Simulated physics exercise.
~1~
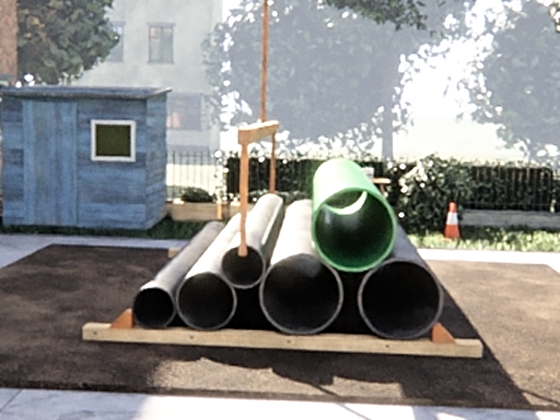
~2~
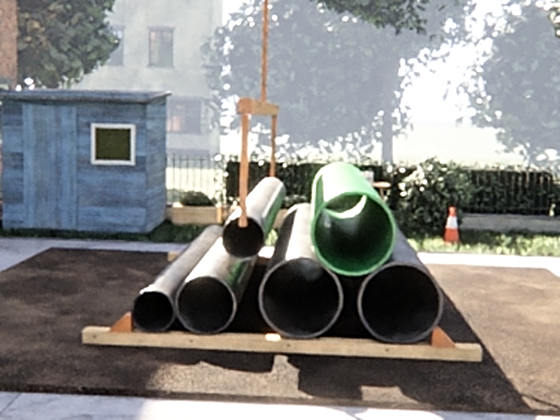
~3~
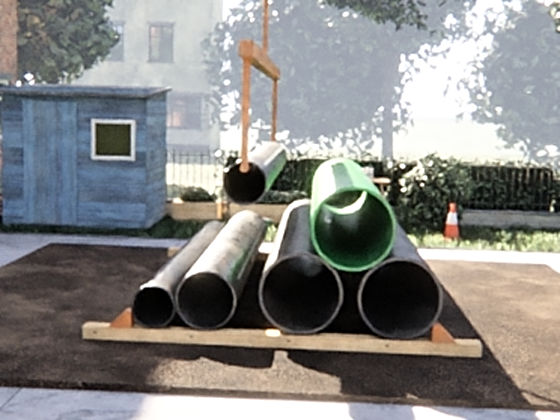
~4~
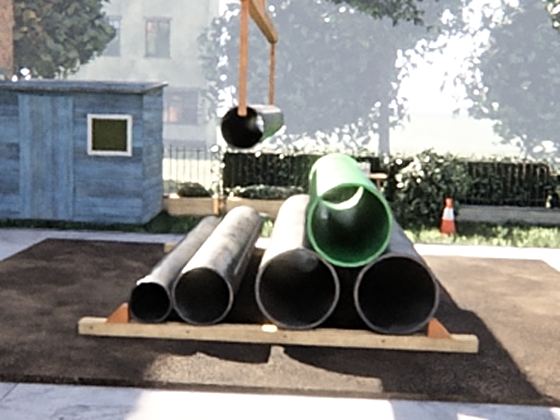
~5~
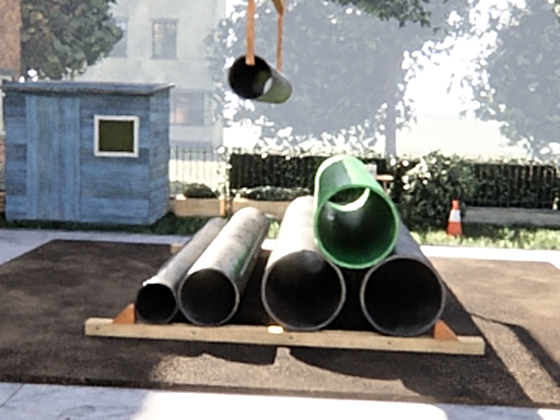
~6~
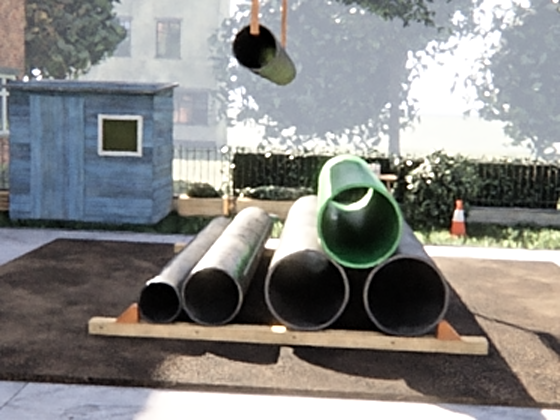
A stack of pipes stays still as orange straps lift one dark pipe straight up.
